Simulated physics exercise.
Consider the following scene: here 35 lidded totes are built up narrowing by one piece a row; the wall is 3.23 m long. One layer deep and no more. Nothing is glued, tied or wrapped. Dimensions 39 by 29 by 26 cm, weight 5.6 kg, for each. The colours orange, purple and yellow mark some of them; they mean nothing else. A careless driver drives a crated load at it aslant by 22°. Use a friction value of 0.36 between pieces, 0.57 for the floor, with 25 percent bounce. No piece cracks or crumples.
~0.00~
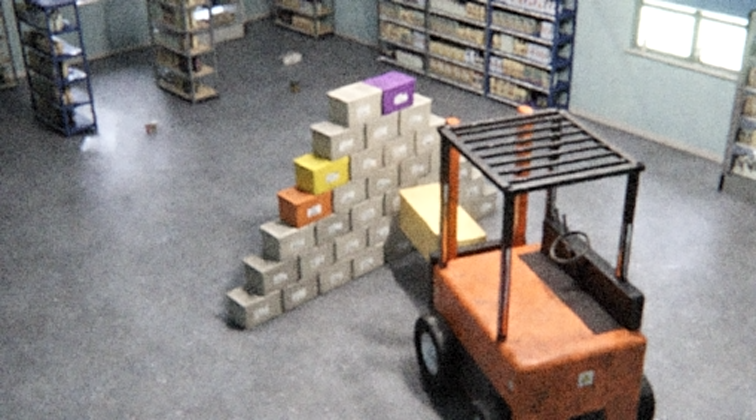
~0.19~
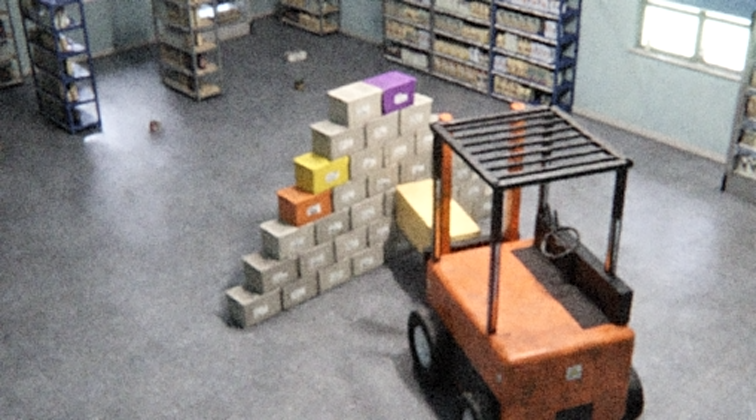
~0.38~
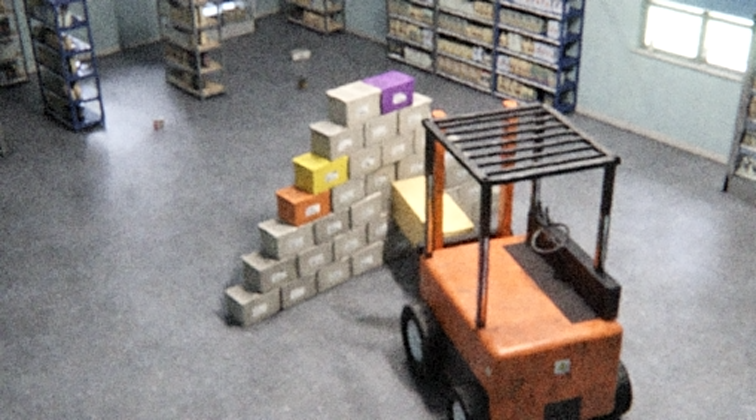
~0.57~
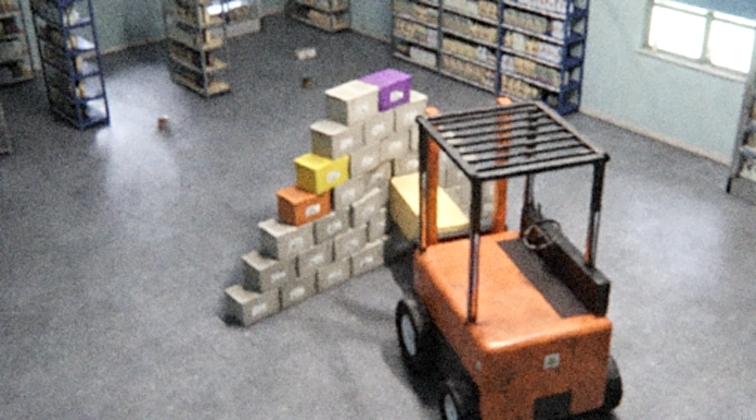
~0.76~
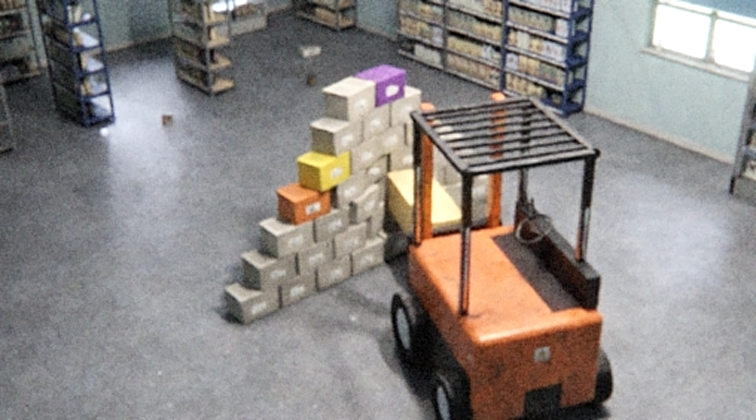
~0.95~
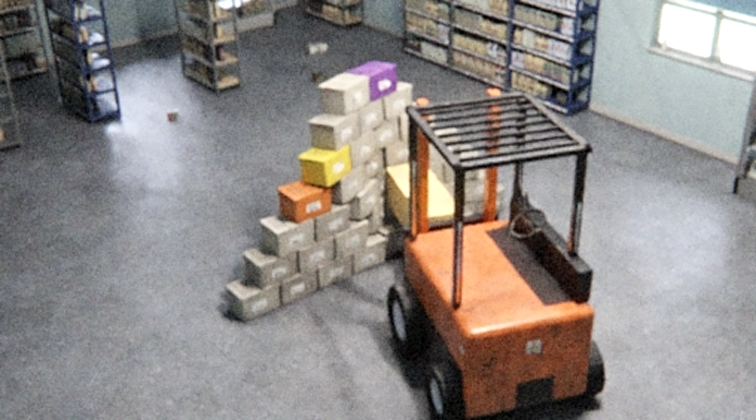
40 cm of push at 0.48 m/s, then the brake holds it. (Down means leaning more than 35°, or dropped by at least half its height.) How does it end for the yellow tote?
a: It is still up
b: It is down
b.
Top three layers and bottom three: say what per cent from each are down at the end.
Of the top ones 100 percent, of the bottom ones 40 percent.
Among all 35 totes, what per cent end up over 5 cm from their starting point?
Shifted: 65 per cent.
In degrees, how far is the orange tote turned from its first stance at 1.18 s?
Some 0°.
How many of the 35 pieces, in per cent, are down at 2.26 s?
60 per cent.
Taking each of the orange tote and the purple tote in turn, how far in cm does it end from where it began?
So orange shifts 0 cm, while purple shifts 350 cm.
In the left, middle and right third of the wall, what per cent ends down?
10, 90 and 60 per cent, from left to right.
After 1.18 s, none of the 35 totes down, 22 disturbed; yellow tote leaning 14°; purple tote leaning 14°.
After 1.48 s, 12 of the 35 totes down; yellow tote leaning 32°; purple tote leaning 32°, 30 cm lower.
After 1.80 s, 19 of the 35 totes down; yellow tote leaning 66°, 38 cm lower; purple tote leaning 71°, 1.18 m lower.
After 2.26 s, 21 of the 35 totes down; yellow tote on its side; purple tote upside down.
At rest (3.5 s), 21 of the 35 totes down; yellow tote on its side; purple tote upside down; orange tote unmoved. As the last picture would show them, middles, yellow tote near (182, 235), purple tote near (195, 147).
